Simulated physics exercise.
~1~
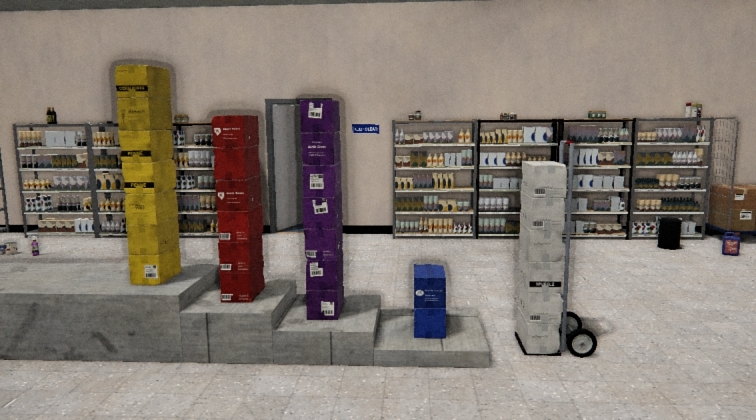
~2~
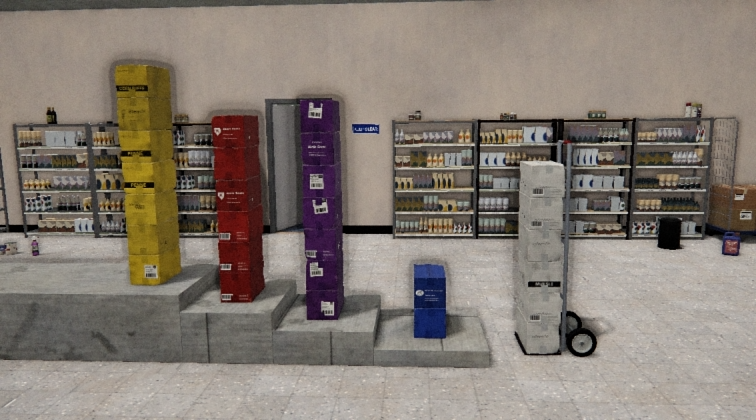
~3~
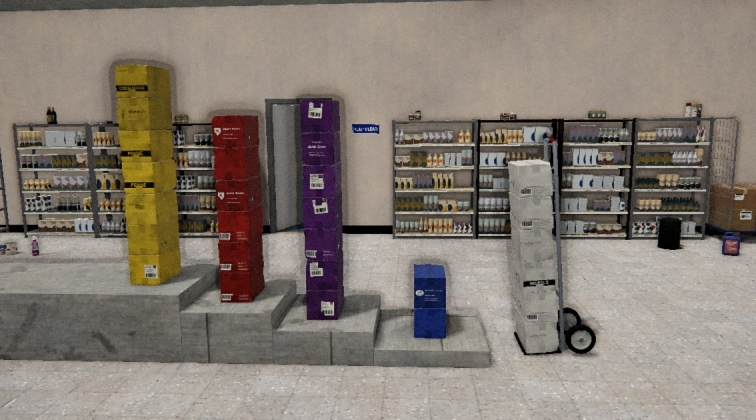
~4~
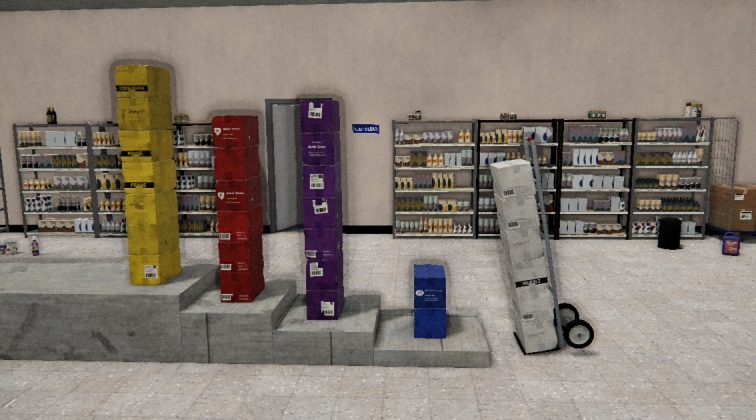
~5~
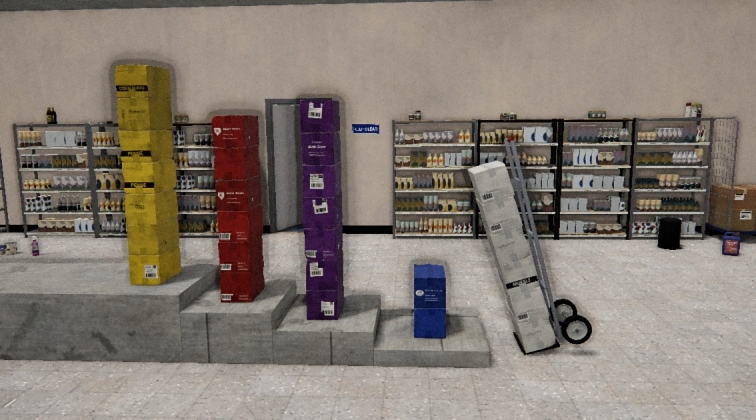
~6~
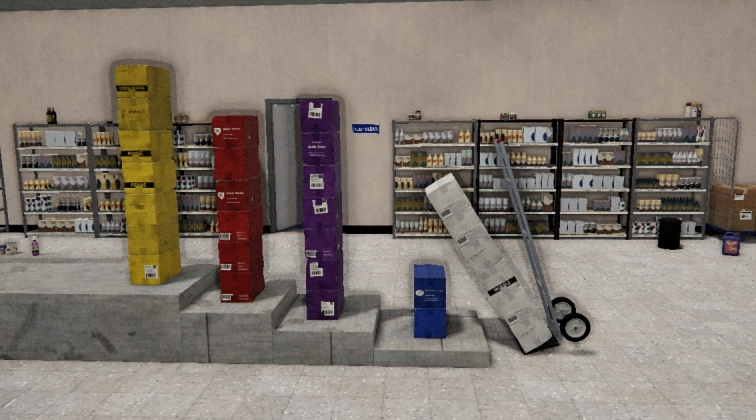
A sack truck carrying a tall white pile of cartons tips gradually to the left on the right side of a shop floor, seen from the front by a still camera. Yellow, red, purple and blue piles stand motionless on grey steps to its left, before stocked shelves. The white pile leans barely at first, then further, its upper cartons separating from the truck's frame.
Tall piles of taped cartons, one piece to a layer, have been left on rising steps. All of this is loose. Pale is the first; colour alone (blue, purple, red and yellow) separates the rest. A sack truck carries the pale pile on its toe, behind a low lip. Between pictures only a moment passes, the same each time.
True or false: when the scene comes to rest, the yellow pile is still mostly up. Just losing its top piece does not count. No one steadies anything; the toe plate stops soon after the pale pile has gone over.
True.
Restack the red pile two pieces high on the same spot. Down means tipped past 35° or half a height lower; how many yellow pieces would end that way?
Looks like yellow ends up with 0 down.
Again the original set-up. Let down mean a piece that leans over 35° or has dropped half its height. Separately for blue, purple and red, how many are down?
Blue: 0, purple: 0, red: 0.
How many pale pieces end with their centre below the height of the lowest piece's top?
Total: 2.
Soon, 6 of the pale pile down; none of the 7 yellow cartons down (0 of 22 in all colours); top yellow carton unmoved.
A while on, 6 of the pale pile down; none of the 7 yellow cartons down (0 of 22 in all colours); top yellow carton unmoved; top blue carton displaced a little.
Finally, 6 of the pale pile down; none of the 7 yellow cartons down (0 of 22 in all colours); top yellow carton unmoved; top purple carton unmoved. Seen by the last camera, middles, top yellow carton near (144, 83), top purple carton near (320, 116).
